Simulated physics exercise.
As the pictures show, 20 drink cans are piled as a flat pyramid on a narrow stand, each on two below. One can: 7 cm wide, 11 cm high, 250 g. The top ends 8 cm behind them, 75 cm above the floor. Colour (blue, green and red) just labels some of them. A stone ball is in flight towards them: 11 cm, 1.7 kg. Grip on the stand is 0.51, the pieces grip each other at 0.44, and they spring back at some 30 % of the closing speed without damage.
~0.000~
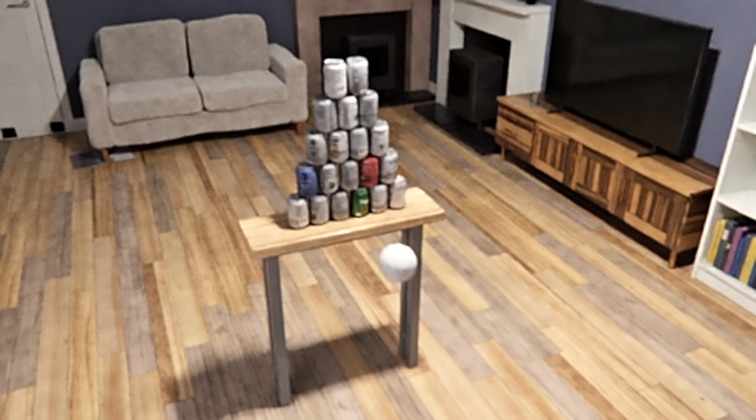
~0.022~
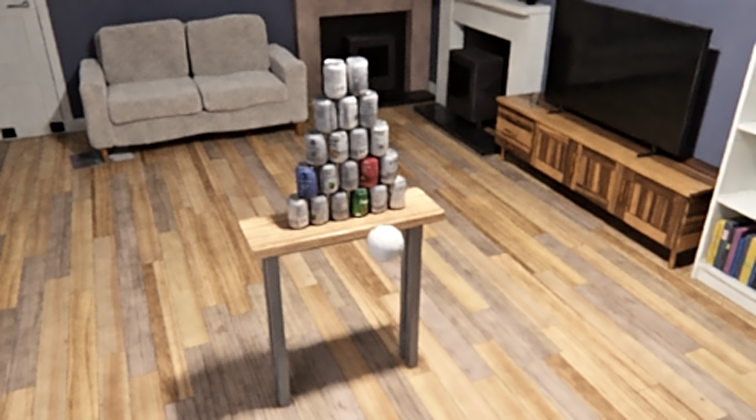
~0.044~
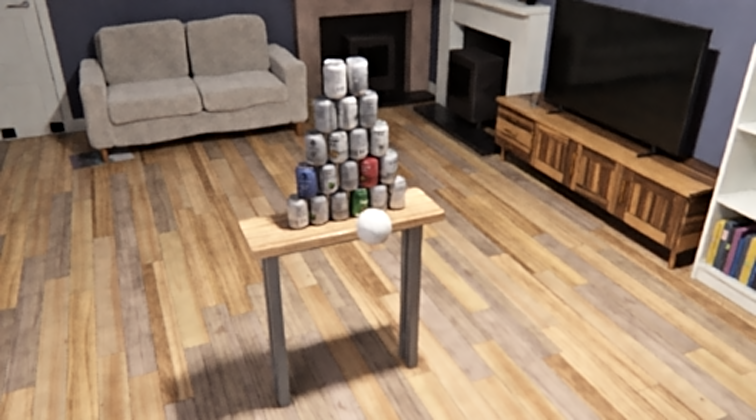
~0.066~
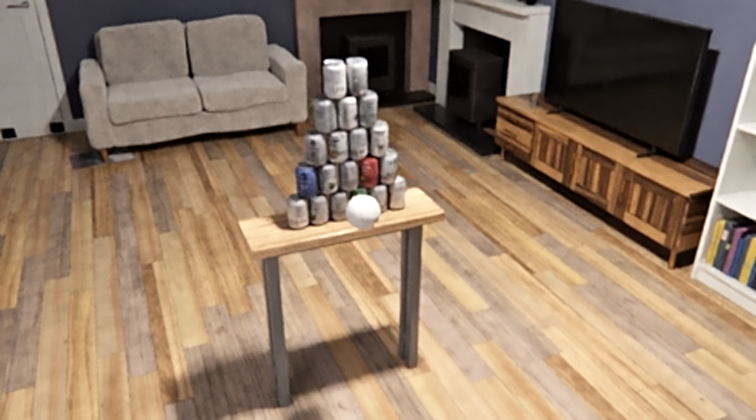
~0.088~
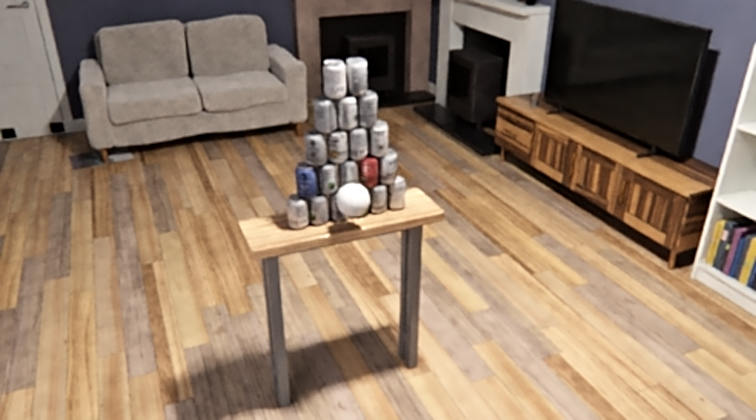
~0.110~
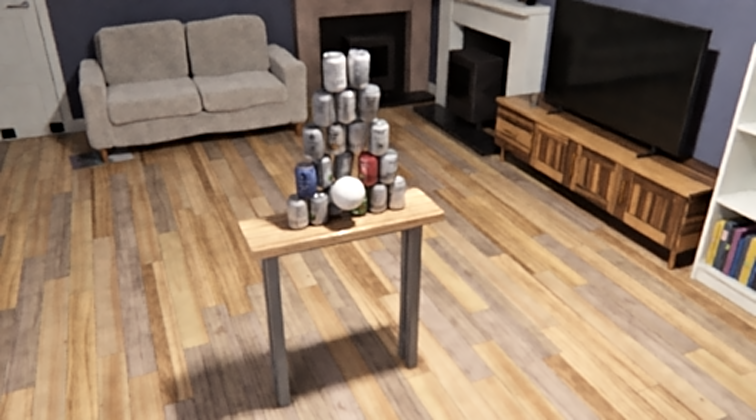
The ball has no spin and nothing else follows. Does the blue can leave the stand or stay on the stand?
In the end the blue can stays up there.
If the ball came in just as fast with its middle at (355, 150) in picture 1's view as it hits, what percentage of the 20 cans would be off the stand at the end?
Then 40 per cent.
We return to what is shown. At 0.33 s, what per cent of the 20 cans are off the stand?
5 per cent by then.
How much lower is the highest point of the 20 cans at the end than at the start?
Roughly 34 cm.
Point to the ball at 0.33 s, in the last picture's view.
At about (309, 185).
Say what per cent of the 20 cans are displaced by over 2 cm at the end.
Shifted: 75 per cent.
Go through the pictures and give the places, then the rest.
In the first picture (each place is the centre of the face we see best), ball (398, 263) 38 cm from contact, 4.1 m/s; blue can (305, 184); red can (365, 173); green can (365, 203); all in place.
The second picture shows ball (385, 244) 29 cm from contact, 4.1 m/s; blue can (305, 184).
The third picture shows ball (374, 227) 20 cm from contact, 4.0 m/s; blue can (305, 184).
The fourth picture shows ball (363, 213) 12 cm from contact, 4.0 m/s; blue can (305, 184).
The fifth picture shows ball (353, 201) 28 mm from contact, 4.0 m/s; blue can (305, 184).
The sixth picture shows ball (348, 193) after contact, 1.4 m/s; blue can (304, 184); red can (363, 171); 13 have shifted.
By 0.33 s, ball still moving; 1 of the 20 cans off the stand; blue can moved 9 mm; green can on its side.
By 0.69 s, ball still moving; 12 of the 20 cans off the stand; blue can tilted 20°; red can tilted 58°, 64 cm lower.
By 1.25 s, ball still moving; 14 of the 20 cans off the stand; blue can moved 21 mm; green can on its side.
When it is over (1.6 s), ball rolling away; 14 of the 20 cans off the stand; blue can moved 19 mm; green can on its side; red can on its side. In pixels of the last frame, middles, blue can near (312, 179), green can near (292, 263).
